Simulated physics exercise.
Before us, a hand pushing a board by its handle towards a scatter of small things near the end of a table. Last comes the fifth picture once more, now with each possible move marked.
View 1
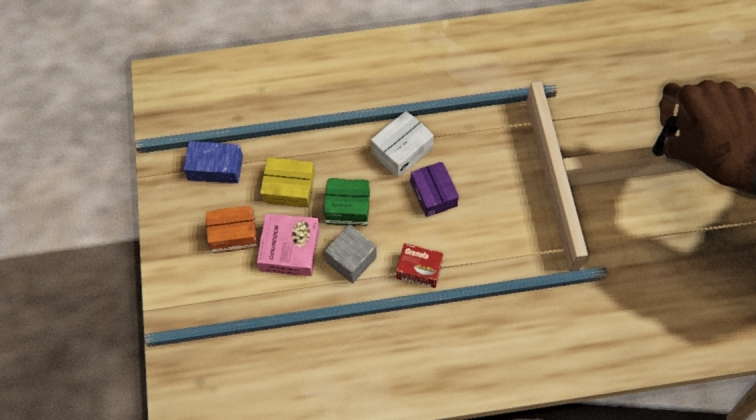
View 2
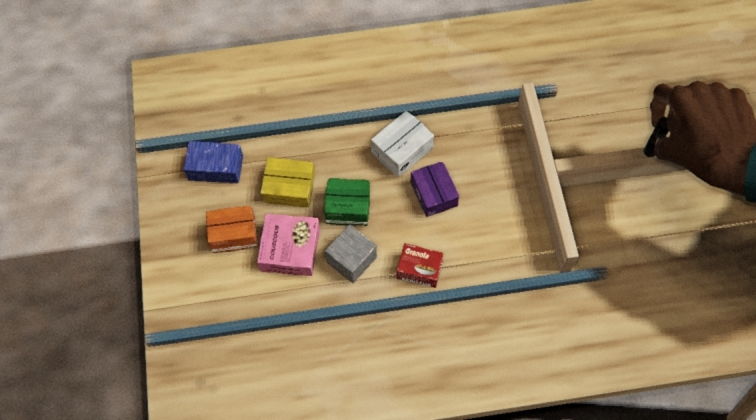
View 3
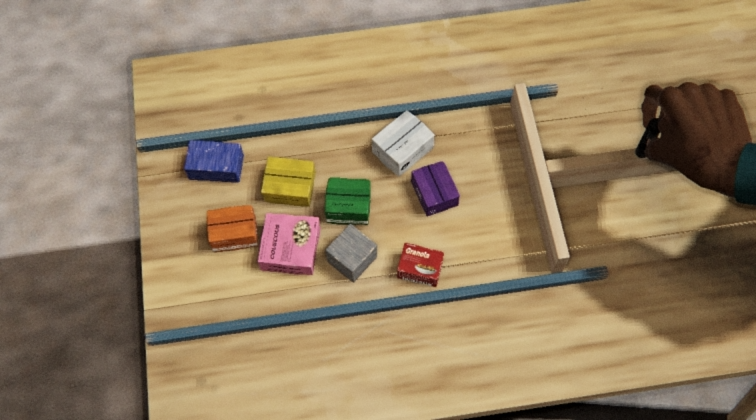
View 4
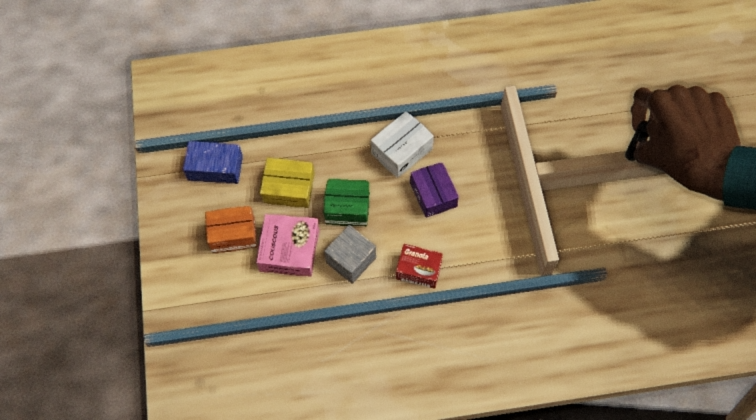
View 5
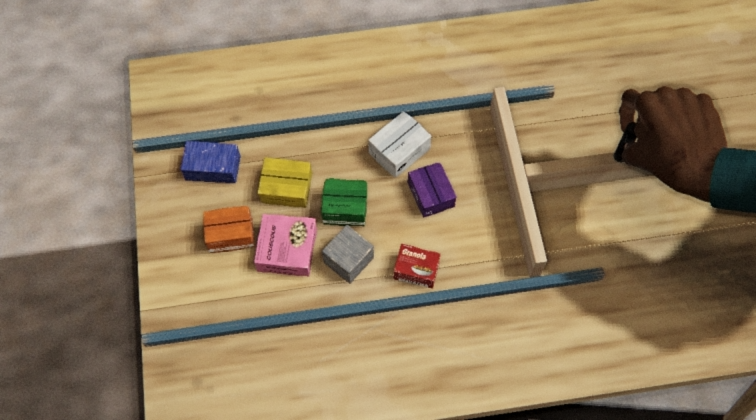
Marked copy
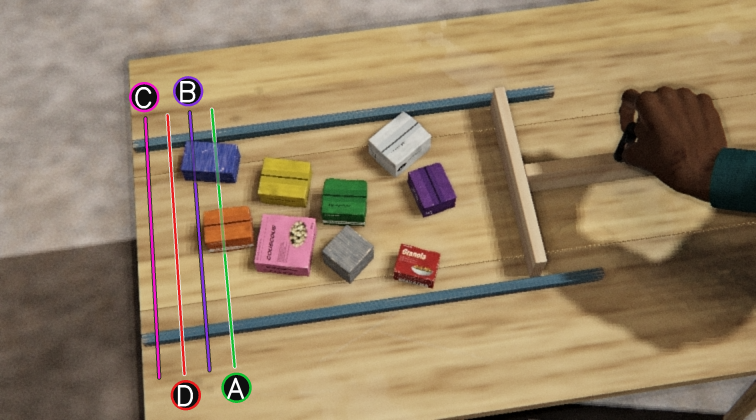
A hand sliding a wooden board by its handle slowly left between two blue rails towards small coloured boxes on a table.
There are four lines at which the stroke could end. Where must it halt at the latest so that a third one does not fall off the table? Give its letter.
No third one falls up to A.
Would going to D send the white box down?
No.
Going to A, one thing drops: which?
It is the orange box.
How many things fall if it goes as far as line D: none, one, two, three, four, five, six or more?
By then, five.
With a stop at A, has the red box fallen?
No.
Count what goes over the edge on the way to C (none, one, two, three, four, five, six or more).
By then, six or more.
On the marked copy, A at (223, 230); B at (199, 233); C at (152, 240); D at (176, 236).
Taking A. A third of the way, board (414, 185); red box (396, 274); white box (366, 146).
Two thirds of the way, board (306, 200); orange box (194, 237); blue block (195, 154).
When it is over, board (222, 212); orange box over the edge; blue block (138, 162); one fallen.
As for the rest, B drops four; C drops nine; D drops five.
